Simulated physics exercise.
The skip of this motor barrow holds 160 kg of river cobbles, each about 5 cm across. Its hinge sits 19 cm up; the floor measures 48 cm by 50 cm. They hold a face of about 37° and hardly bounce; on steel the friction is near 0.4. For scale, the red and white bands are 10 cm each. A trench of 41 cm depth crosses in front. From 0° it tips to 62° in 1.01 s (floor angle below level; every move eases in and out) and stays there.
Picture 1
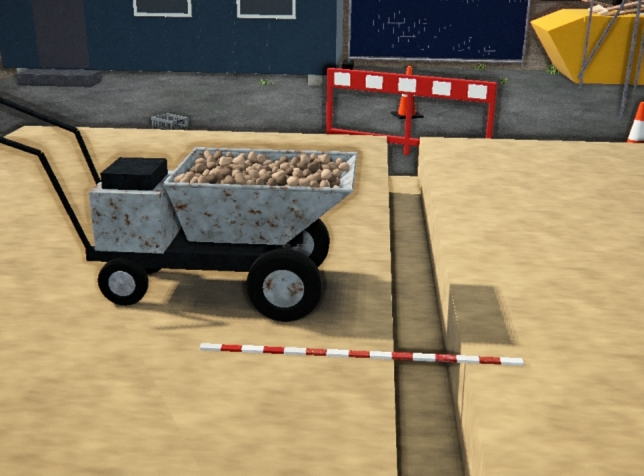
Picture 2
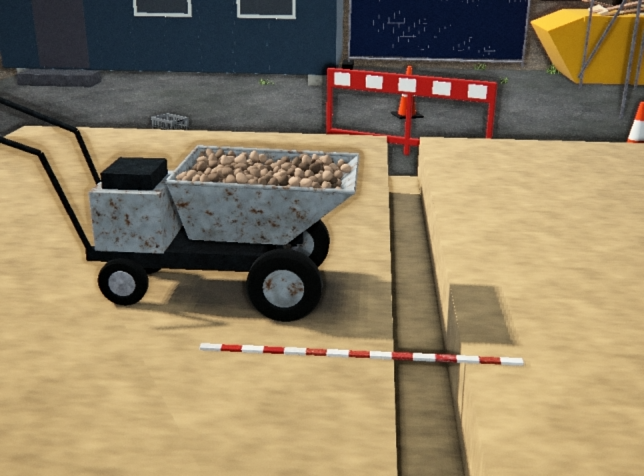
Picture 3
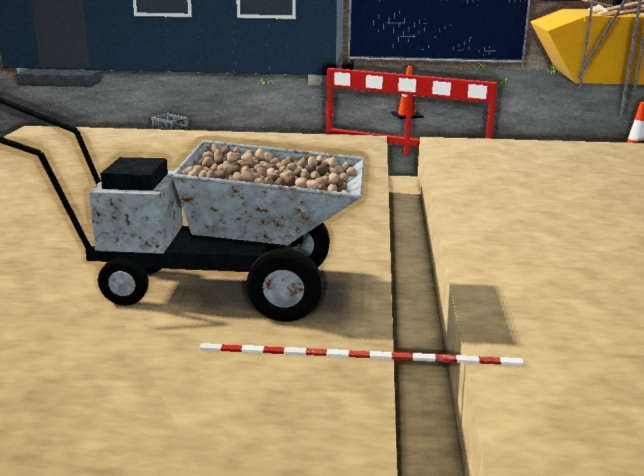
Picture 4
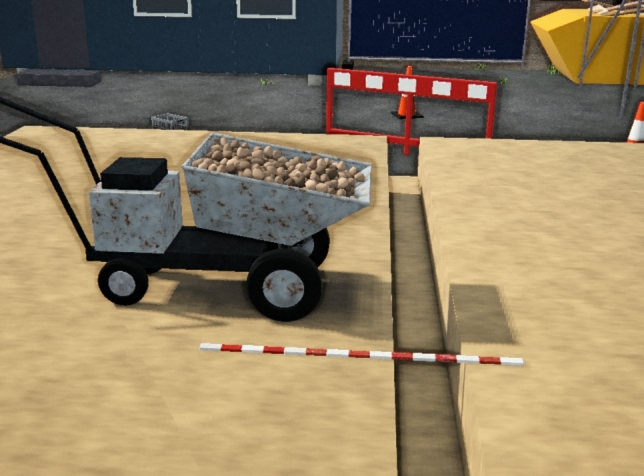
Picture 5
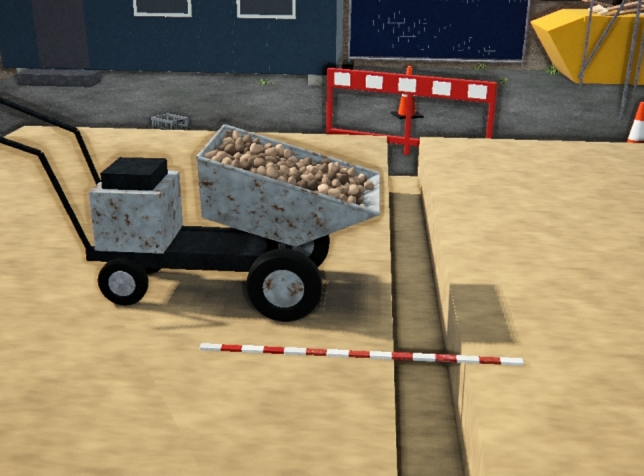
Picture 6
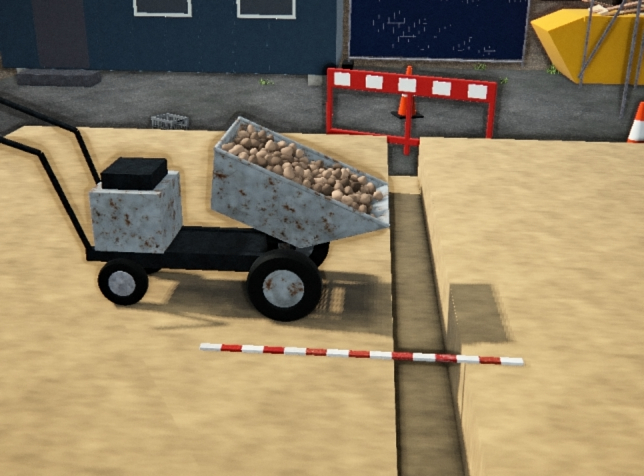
The video shows a motor barrow with a rusty grey skip full of brown cobbles, standing left of a narrow trench. The skip starts level, then its rear rises and its front lip lowers toward the right, the cobbles still inside.
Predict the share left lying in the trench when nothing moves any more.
Some 81 per cent of it.
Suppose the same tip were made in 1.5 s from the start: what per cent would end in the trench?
In that case some 85 per cent.
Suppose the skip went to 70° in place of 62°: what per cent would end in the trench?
In that case some 90 per cent.
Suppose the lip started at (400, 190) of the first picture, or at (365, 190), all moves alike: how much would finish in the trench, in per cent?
Near 15 per cent from the first place, 65 from the second.
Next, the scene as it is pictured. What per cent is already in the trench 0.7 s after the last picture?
Some 25 per cent.
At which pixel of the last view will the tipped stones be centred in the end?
Around (429, 345).
Then, 0.3 s after the last picture the floor is at 53°, 100 % in the skip; the foremost stones are at (409, 258).
Then, 0.7 s after the last picture the floor is at 62°, 72 % in the skip, 25 % in the trench, 3 % past the trench; the foremost stones are at (473, 303).
Then, 1.0 s after the last picture the floor is at 62°, 34 % in the skip, 49 % in the trench, 17 % past the trench; the foremost stones are at (560, 302).
Then, 3.0 s after the last picture the floor is at 62°, 0 % in the skip, 81 % in the trench, 19 % past the trench; the foremost stones are at (624, 309).
